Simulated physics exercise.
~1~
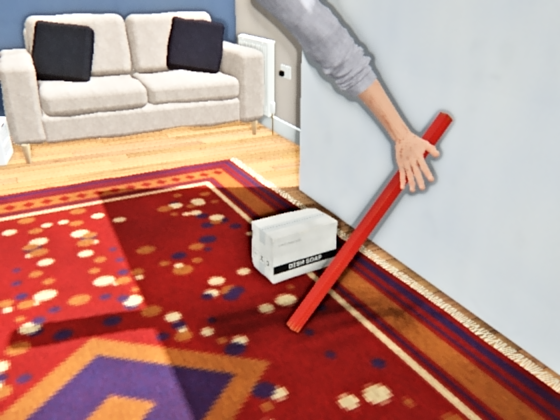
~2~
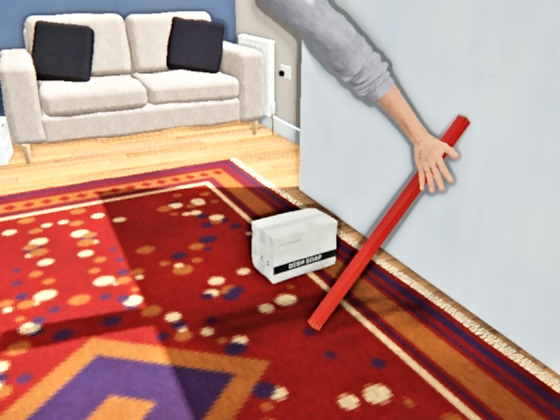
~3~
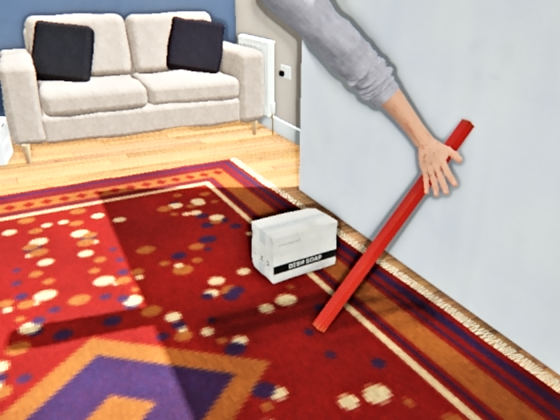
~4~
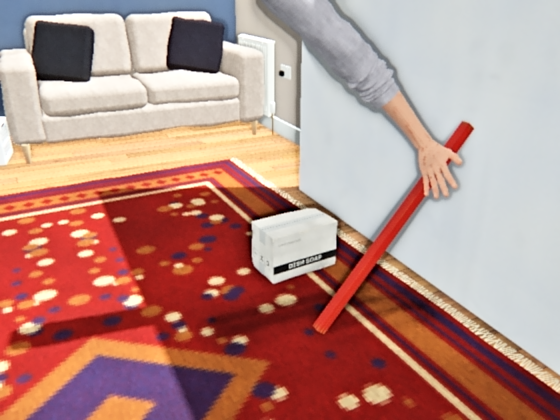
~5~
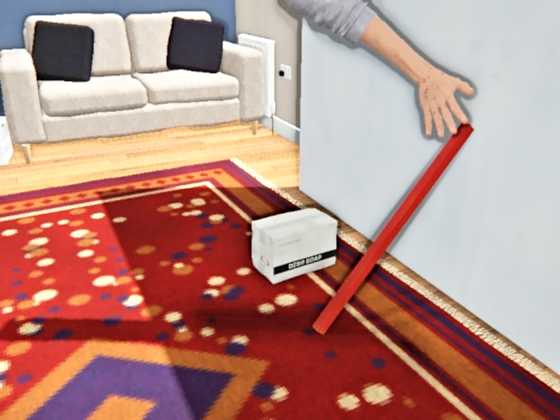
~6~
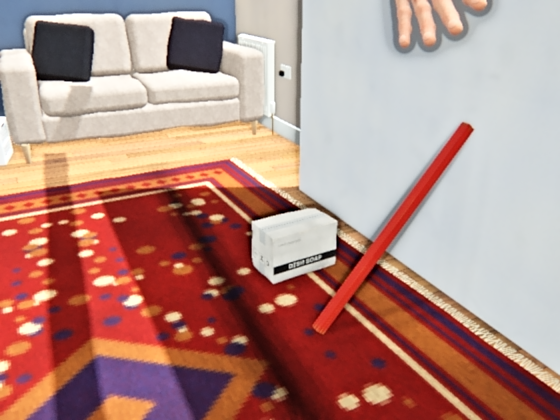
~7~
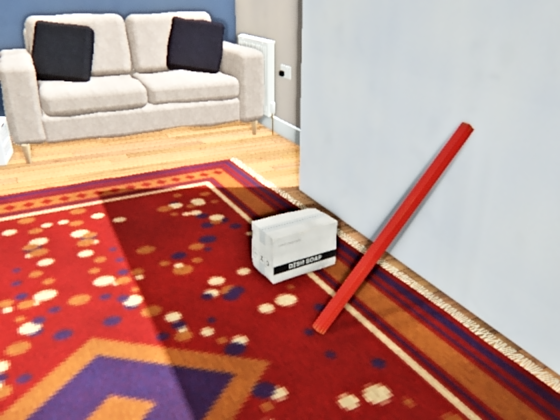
Living room with patterned rug, a hand shifting a red pole right against a wall, then letting go, the pole staying upright at a slant.
